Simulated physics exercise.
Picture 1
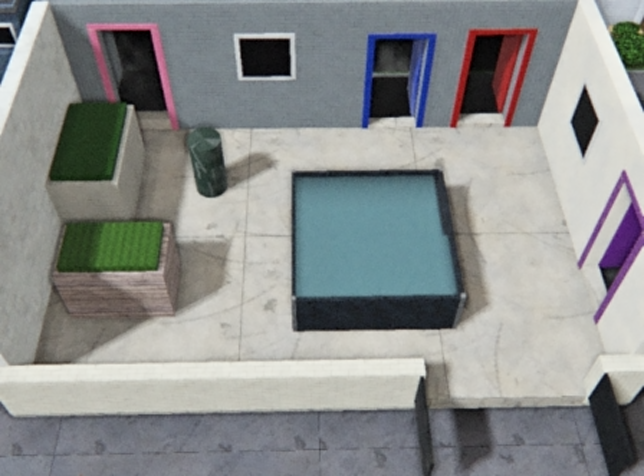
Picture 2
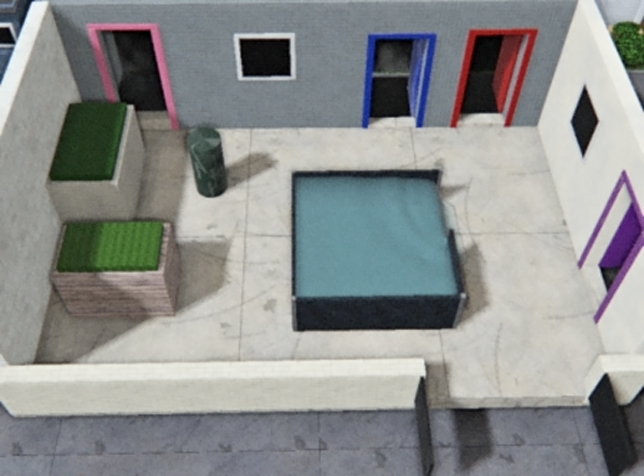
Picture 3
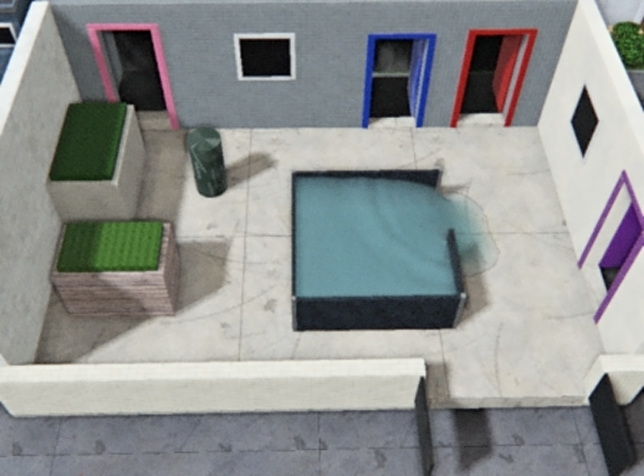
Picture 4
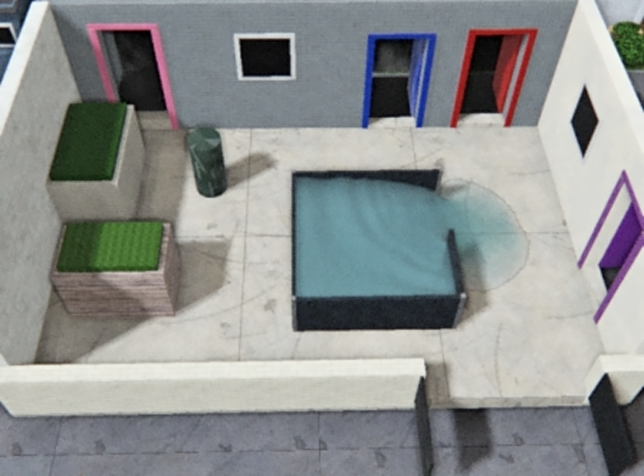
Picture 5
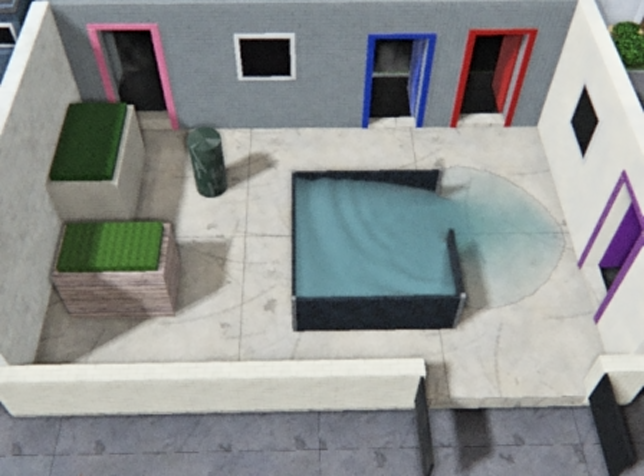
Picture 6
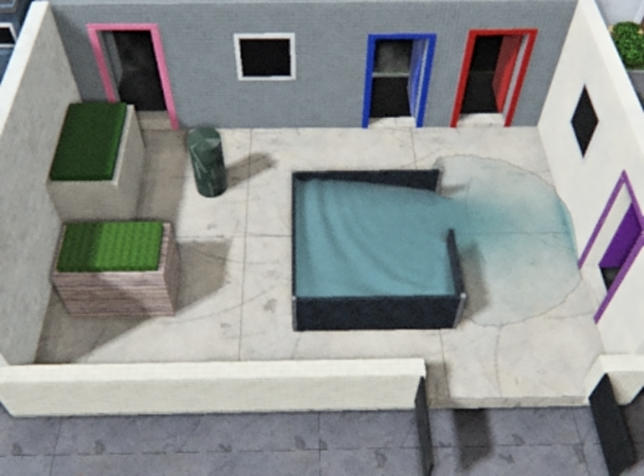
The clip opens on a walled yard with coloured door surrounds, green-topped blocks and a square tank of still, blue-green water. The tank's right side opens, and water pours through the gap onto the pale floor, spreading rightward in a widening, rounded sheet that reaches close to the purple-edged doorway.
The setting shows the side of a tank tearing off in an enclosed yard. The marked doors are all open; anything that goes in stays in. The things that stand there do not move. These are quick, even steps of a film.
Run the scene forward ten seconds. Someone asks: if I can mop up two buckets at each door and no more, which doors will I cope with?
In order: The pink door is going to let through no more than allowed, the blue door is going to let through more than allowed, the red door is going to let through more than allowed, the purple door is going to let through more than allowed.
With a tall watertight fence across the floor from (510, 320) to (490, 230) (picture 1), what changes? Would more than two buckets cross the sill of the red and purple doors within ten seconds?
Red: Tops the mark; purple: Falls short.
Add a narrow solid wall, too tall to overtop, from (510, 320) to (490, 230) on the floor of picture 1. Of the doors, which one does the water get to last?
I say the door marked pink.
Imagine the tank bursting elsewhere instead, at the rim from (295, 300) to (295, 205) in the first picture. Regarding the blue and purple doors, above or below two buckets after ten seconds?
Taking them in turn, blue ends up above and purple ends up below.
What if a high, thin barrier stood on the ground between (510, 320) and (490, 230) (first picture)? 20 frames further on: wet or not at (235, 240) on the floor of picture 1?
That spot would be high and dry.
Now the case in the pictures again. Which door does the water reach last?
Result: The pink one.
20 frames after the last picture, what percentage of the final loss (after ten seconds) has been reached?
Near 30 in a hundred.
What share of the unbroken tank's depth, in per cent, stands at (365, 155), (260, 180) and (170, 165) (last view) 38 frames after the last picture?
Respectively 6, 8 and 4 per cent.
A moment on, water covers 20 % of the floor; the pink door not reached, the blue door not reached, the red door wet at the sill, nothing in, the purple door under two buckets in.
Next, water covers 25 % of the floor; the pink door not reached, the blue door not reached, the red door under two buckets in, the purple door over two buckets in.
Then, water covers 50 % of the floor; the pink door not reached, the blue door under two buckets in, the red door far over two buckets in, the purple door far over two buckets in.
Later, water covers 75 % of the floor; the pink door wet at the sill, nothing in, the blue door over two buckets in, the red door far over two buckets in, the purple door far over two buckets in.
In the end, water covers 95 % of the floor; the pink door wet at the sill, nothing in, the blue door over two buckets in, the red door far over two buckets in, the purple door far over two buckets in.
